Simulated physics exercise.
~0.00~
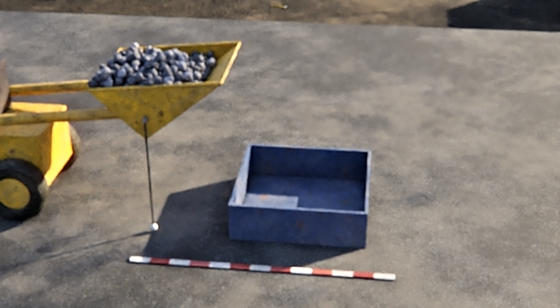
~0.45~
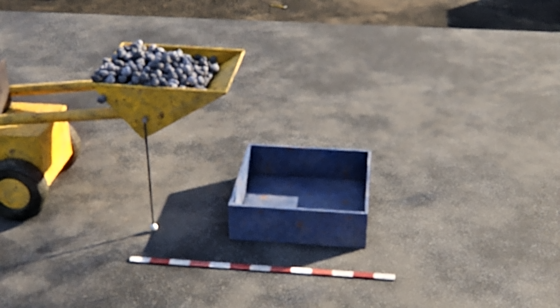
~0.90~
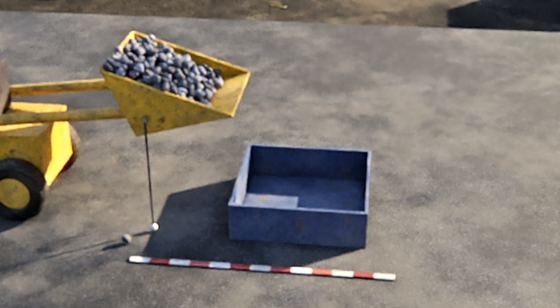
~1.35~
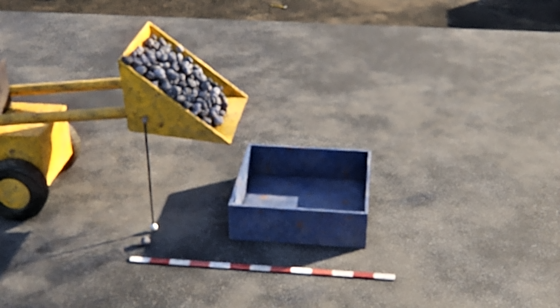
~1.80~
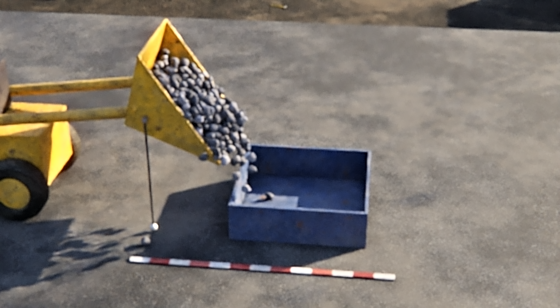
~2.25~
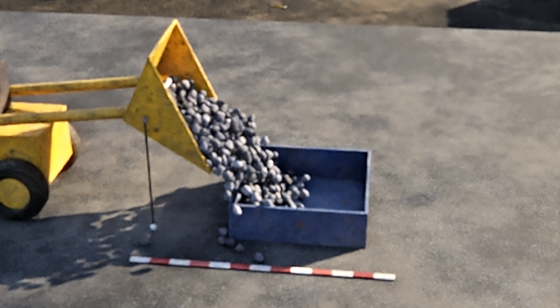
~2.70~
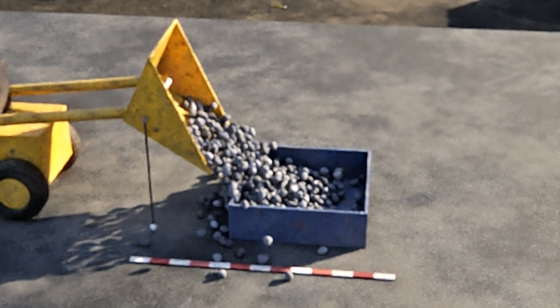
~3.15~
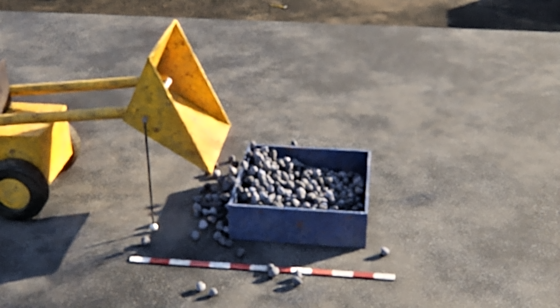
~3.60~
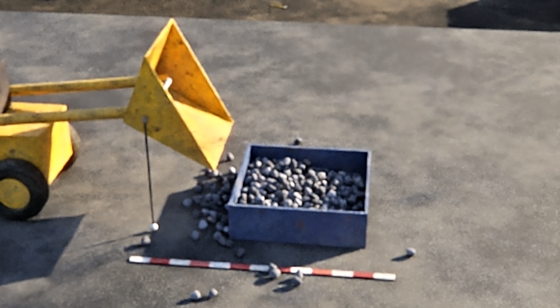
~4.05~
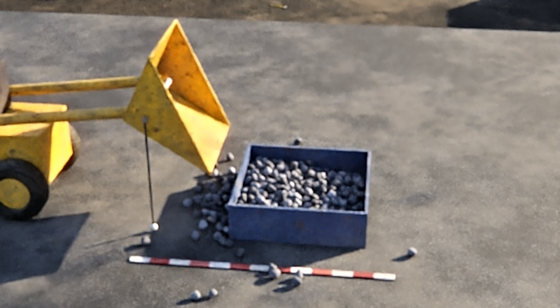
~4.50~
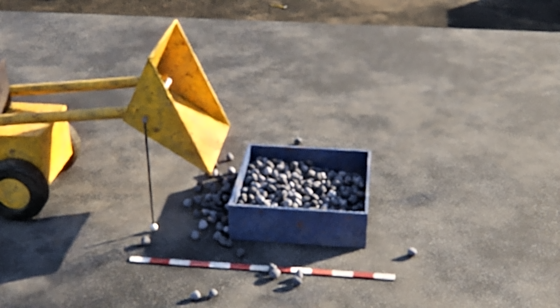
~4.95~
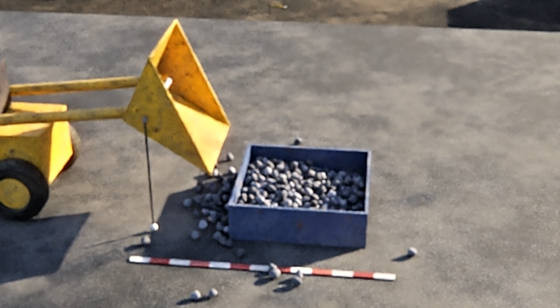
Yellow loader bucket tipping grey cobbles rightward into a blue bin, most landing inside, some scattered on the ground, bucket left empty.
